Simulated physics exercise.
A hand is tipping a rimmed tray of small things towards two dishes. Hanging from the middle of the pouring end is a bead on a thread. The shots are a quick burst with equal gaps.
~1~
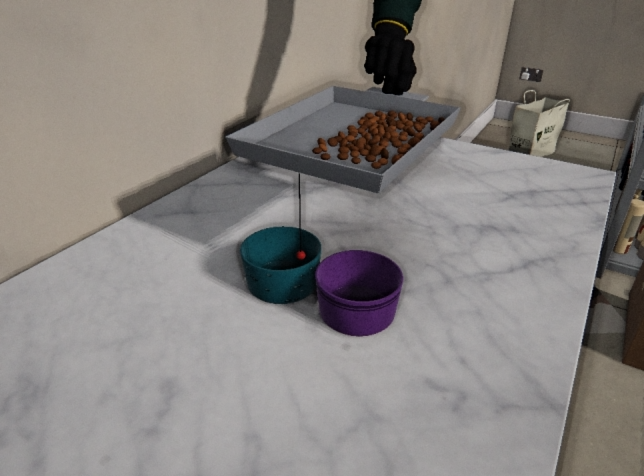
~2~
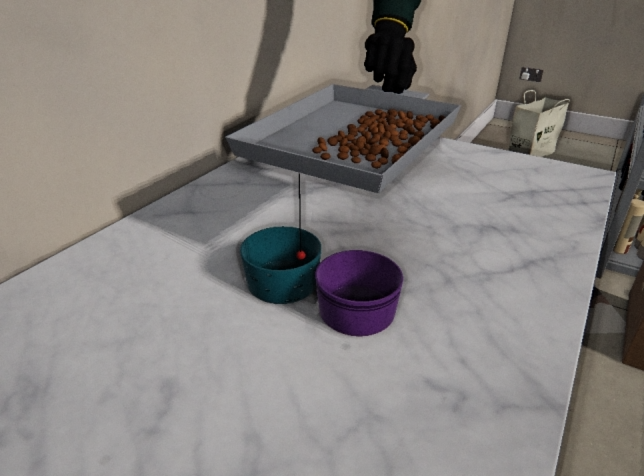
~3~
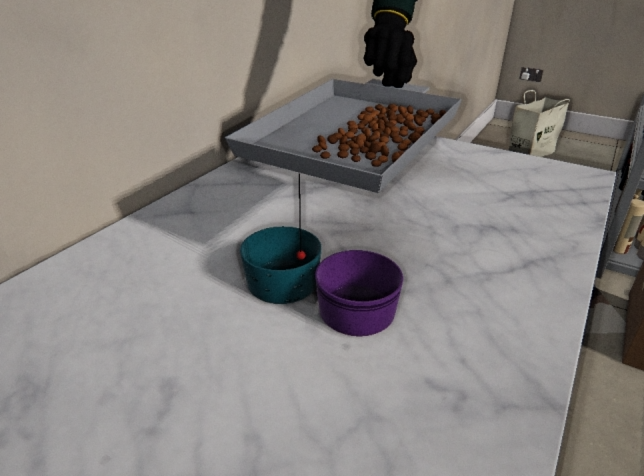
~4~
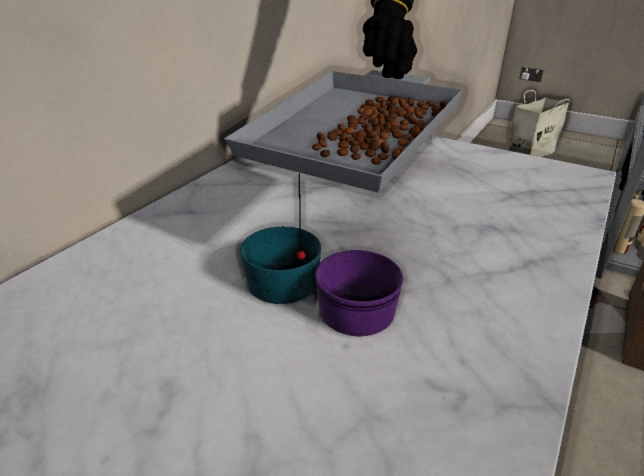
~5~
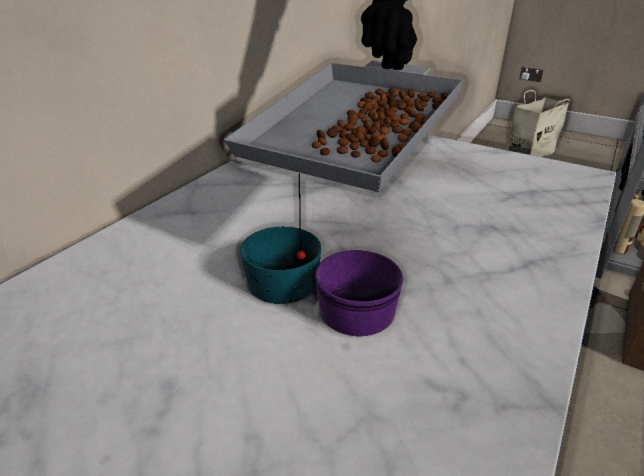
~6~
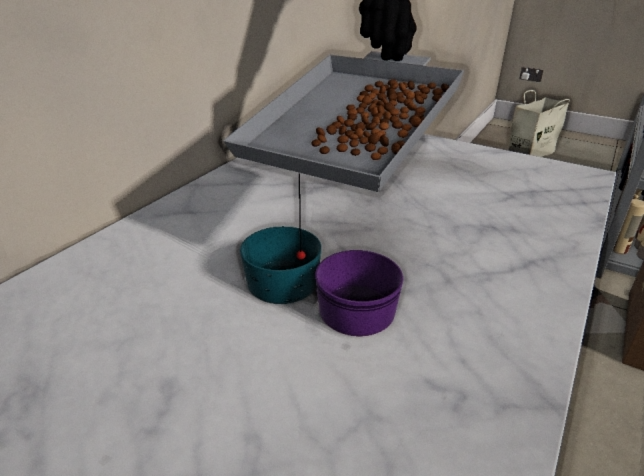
A black-gloved hand slowly raising the far side of a grey tray of brown kibble above teal and purple dishes.
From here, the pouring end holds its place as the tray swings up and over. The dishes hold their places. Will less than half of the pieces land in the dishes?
Yes, only a minority lands there.
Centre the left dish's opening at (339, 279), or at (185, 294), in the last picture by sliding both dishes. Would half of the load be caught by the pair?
The dishes end up with the lesser share in the first try and the lesser share in the second.
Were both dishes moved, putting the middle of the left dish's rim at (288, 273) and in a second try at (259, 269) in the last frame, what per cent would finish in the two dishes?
50 %, then 70 %.
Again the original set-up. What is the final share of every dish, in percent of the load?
At the end, 0 percent of the load sits in the left dish and 0 percent in the right dish.
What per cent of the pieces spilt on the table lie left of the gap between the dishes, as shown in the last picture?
Left portion: Around 90 %.
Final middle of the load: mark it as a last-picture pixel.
The centre comes to rest near (264, 340).
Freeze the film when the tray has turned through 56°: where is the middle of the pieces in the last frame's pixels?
Close to (311, 161).
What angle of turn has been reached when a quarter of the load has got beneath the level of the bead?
Roughly 95 degrees of tilt.
Soon, tray tipped steeply; nearly all on the tray; a small part in the air.
A while on, tray tipped right over; most on the tray; about a quarter outside both; a small part in the air.
Towards the end, tray tipped past a quarter turn; a stray few in the left dish; nearly all outside both.
Finally, tray tipped past a quarter turn; none in the right dish; a stray few in the left dish; nearly all outside both.
